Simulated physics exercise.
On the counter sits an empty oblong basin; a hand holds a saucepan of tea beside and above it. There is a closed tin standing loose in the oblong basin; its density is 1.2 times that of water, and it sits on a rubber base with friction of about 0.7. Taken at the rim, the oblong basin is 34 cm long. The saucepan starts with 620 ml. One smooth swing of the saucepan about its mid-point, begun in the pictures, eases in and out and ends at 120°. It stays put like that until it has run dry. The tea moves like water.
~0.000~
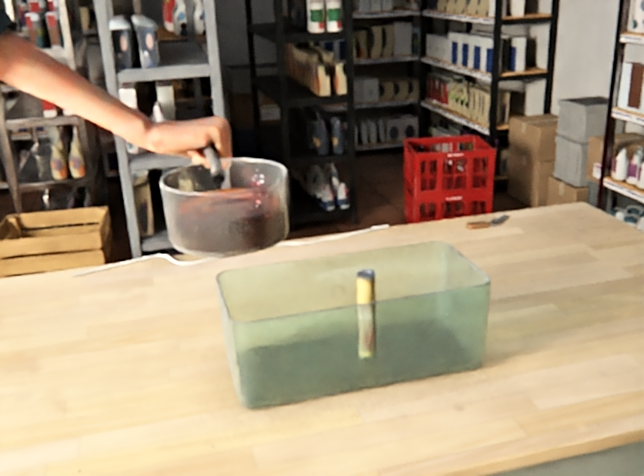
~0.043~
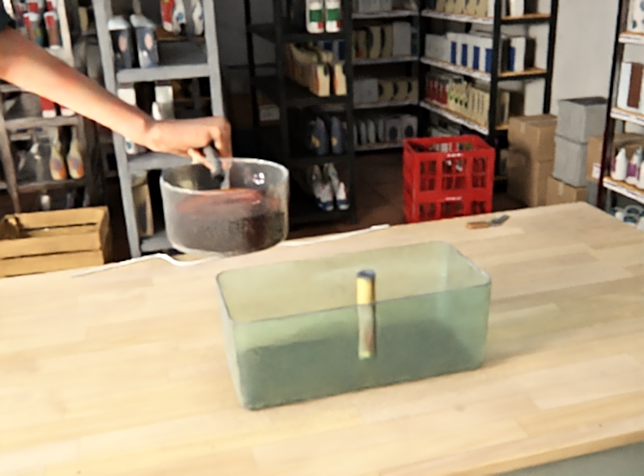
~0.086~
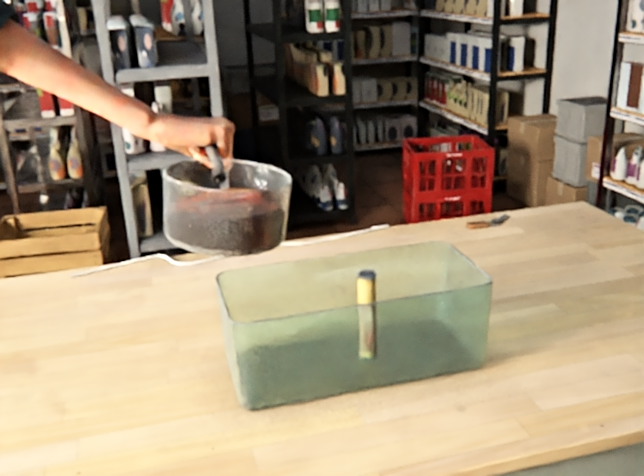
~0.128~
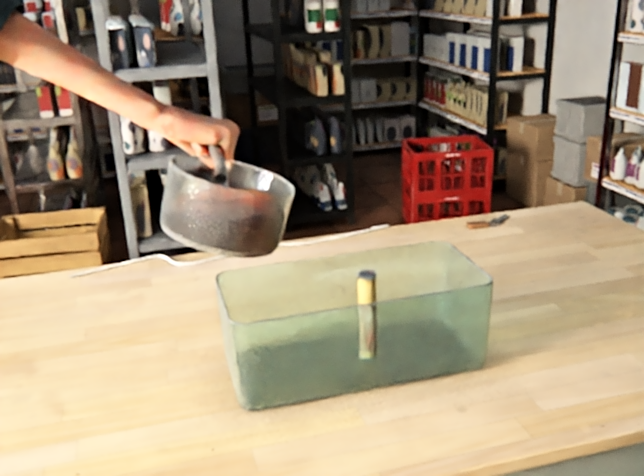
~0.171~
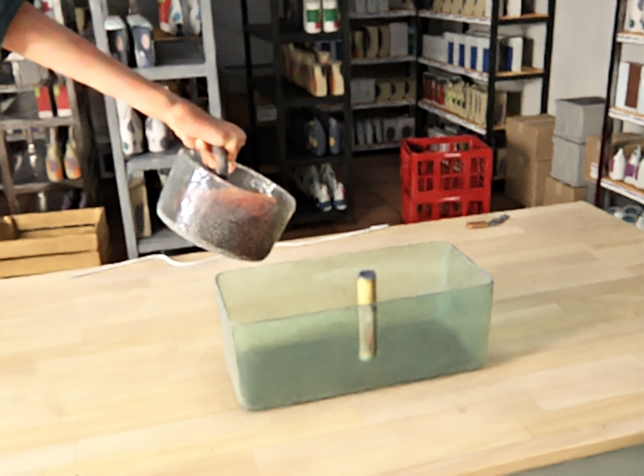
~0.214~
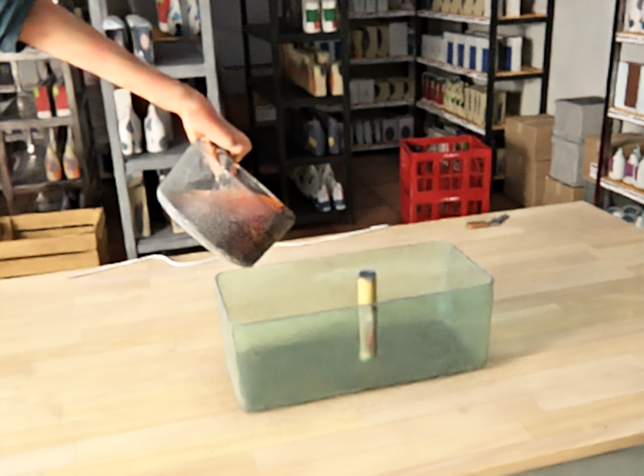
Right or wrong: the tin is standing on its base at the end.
Right, it is standing.
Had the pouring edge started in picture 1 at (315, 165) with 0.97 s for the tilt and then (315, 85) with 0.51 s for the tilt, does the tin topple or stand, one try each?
Trial 1 - tin stays standing; trial 2 - tin tips.
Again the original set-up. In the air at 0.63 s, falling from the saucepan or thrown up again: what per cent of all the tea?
Near 3 in a hundred.
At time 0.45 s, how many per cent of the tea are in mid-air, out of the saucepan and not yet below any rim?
Some 28 per cent.
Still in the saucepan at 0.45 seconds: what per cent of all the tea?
Roughly 14 %.
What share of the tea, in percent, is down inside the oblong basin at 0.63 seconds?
Near 96 per cent of the total.
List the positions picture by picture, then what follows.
In the first picture, it leans 0°; its right rim is at (285, 170); the tea meets the walls at (168, 211) and (283, 198); the oblong basin's rim runs from (222, 298) to (468, 262); the tin's top is at (366, 278).
In the second picture, it leans 2°; its right rim is at (286, 172); the tea meets the walls at (167, 211) and (283, 198).
In the third picture, it leans 8°; its right rim is at (289, 178); the tea meets the walls at (166, 209) and (283, 199).
In the fourth picture, it leans 18°; its right rim is at (292, 188); the tea meets the walls at (163, 208) and (284, 200).
In the fifth picture, it leans 30°; its right rim is at (293, 202); the tea meets the walls at (162, 203) and (287, 203).
In the sixth picture, it leans 45°; its right rim is at (291, 218); the tea meets the walls at (161, 192) and (284, 207); 1 per cent is over the edge.
Then, 0.45 s in, the tilt is 116° and 14 per cent is still to pour; the tin stands where it began.
Then, 0.63 s in, the tilt is 120° and 1 per cent is still to pour; the tin stands where it began.
Then, 0.81 s in, the tilt is 120° and 0 per cent is still to pour; the tin stands where it began.
Then, 1.01 s in, the tilt is 120° and 0 per cent is still to pour; the tin stands where it began.
Finally, the tin stands where it began.
